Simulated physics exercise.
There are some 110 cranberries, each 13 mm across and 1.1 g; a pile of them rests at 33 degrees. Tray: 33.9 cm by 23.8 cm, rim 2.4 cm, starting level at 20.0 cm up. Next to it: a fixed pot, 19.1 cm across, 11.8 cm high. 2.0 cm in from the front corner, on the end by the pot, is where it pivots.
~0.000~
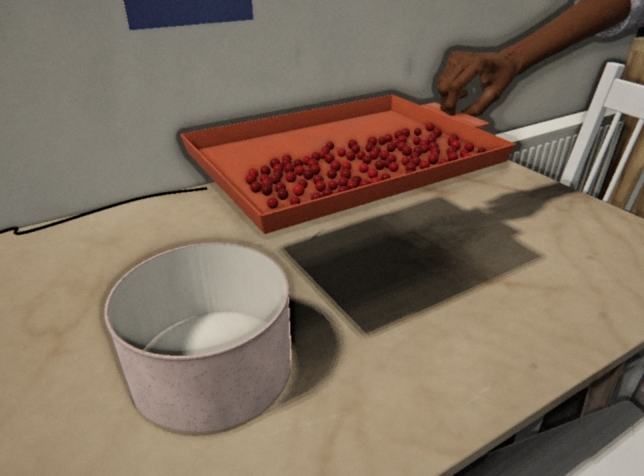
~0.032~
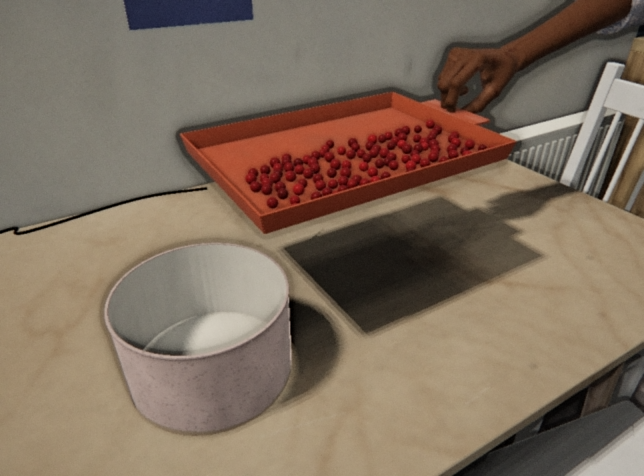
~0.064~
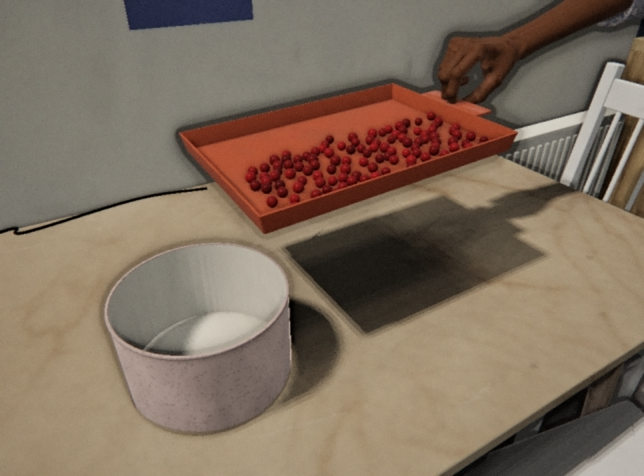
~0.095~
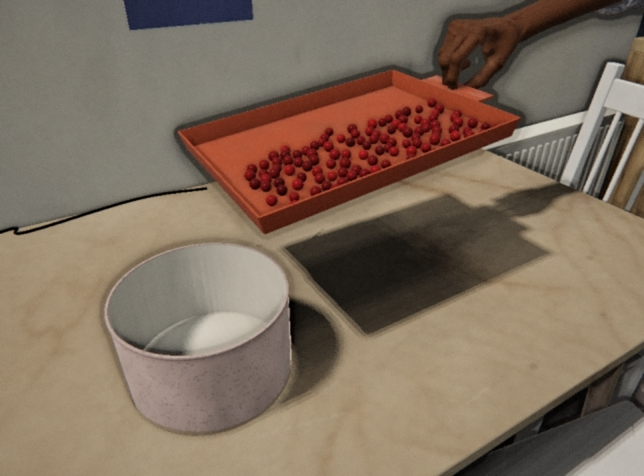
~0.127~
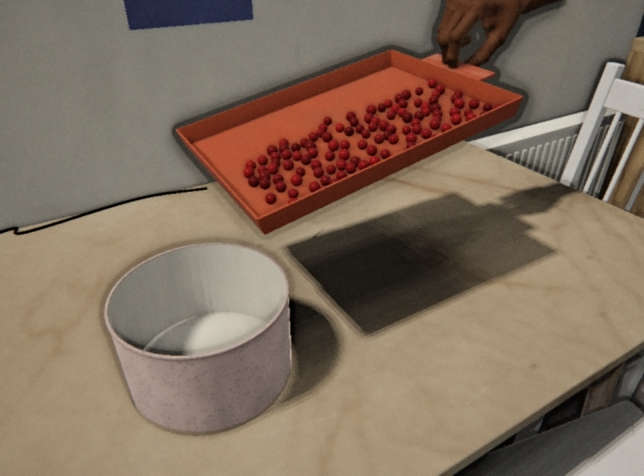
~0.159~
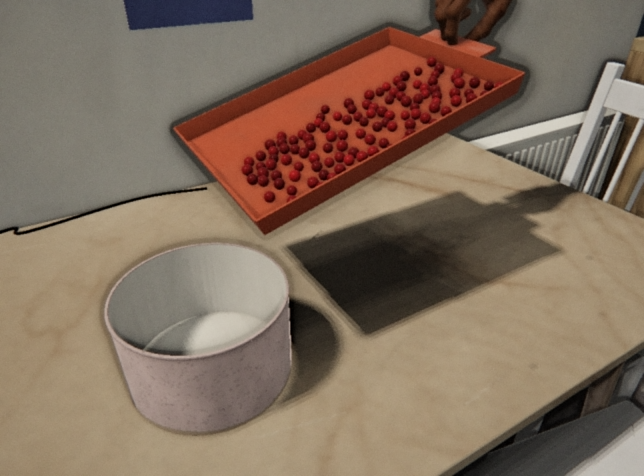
In this clip, a hand holds an orange tray of small red berries above a table, beside a round pot, then raises the tray's right end so that it slopes down toward the left, with the berries still on it.
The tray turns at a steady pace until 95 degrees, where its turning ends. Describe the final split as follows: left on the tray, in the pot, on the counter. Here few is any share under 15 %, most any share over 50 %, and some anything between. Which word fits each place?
Tray: Few; pot: Most; counter: Few.
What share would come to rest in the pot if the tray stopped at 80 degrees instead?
I'd expect some 60 per cent in the pot.
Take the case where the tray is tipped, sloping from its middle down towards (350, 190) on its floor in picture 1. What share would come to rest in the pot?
The share comes to about 10 in a hundred.
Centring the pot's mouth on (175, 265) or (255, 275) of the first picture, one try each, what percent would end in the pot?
Some 30 and 45 per cent.
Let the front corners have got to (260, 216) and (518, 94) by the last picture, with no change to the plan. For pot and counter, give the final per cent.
Pot: 95, counter: 5.
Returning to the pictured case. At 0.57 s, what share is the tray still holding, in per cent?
I'd put it at roughly 95 per cent.
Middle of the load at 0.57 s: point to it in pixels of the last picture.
Estimated load position: Around (237, 180).
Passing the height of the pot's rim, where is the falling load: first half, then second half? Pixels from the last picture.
Around (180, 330), then around (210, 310).
After 0.41 s, tilt 56 degrees; the tray holds 100 %, the pot 0 %.
Then, at 0.57 s, tilt 82 degrees; the tray holds 95 %, the pot 0 %.
After 0.86 s, tilt 95 degrees; the tray holds 10 %, the pot 70 %.
At rest (1.8 s), tray 0 %, pot 90 %, counter 10 %.
